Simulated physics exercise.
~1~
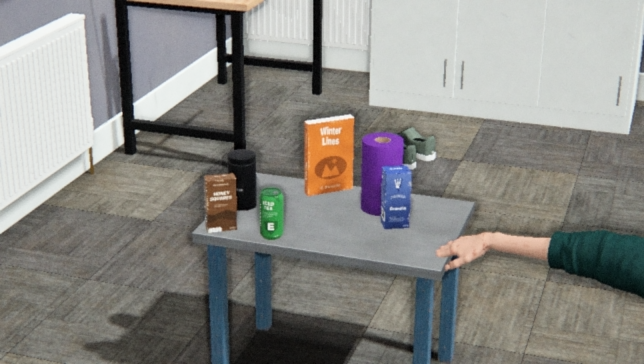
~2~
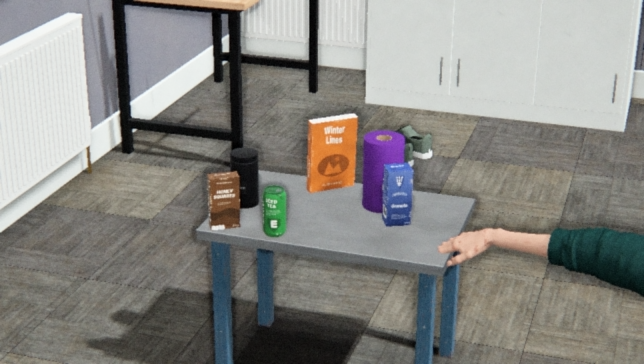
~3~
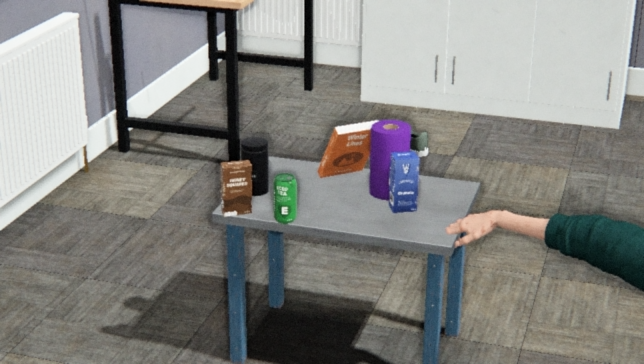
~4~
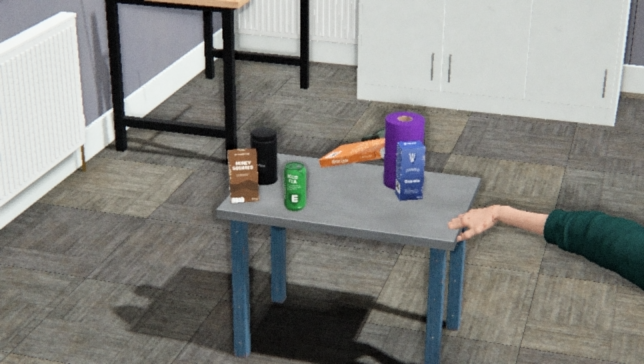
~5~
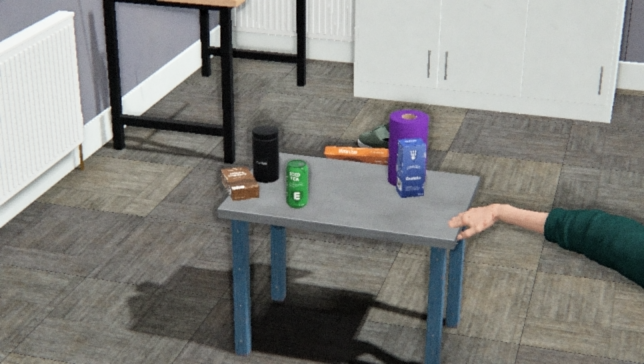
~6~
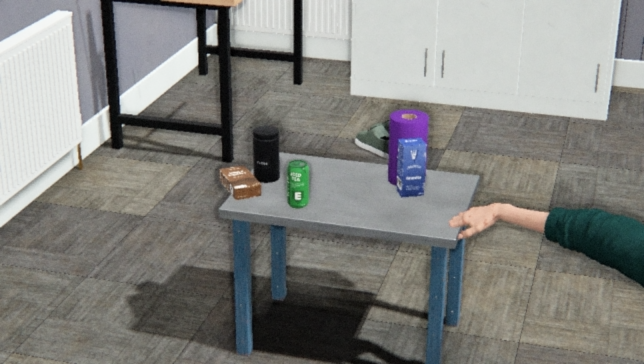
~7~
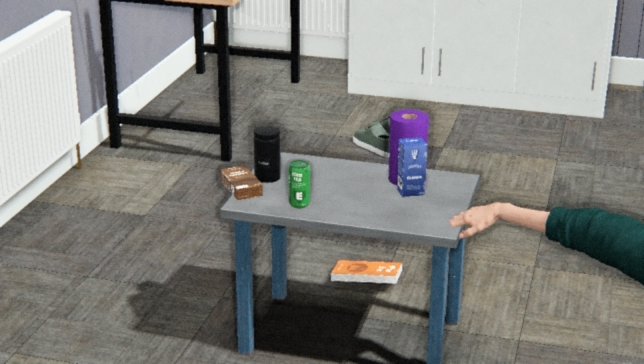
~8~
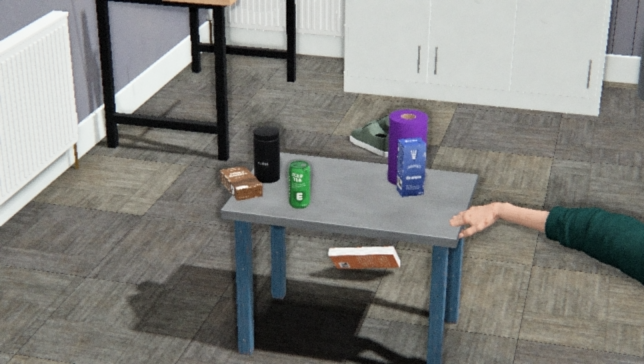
At the start, a black jar, brown packet, green can, orange book, purple roll and blue carton stand upright on a small grey table, with a green-sleeved arm gripping its right corner. The hand shoves the table away, and it slides a short distance across the carpet. As it moves, the orange book tips over at the back edge, and the brown packet topples onto its side. The book then drops out of sight behind the table and reappears beneath it, near the floor. The table stops, with the packet lying down and the other four items still standing.
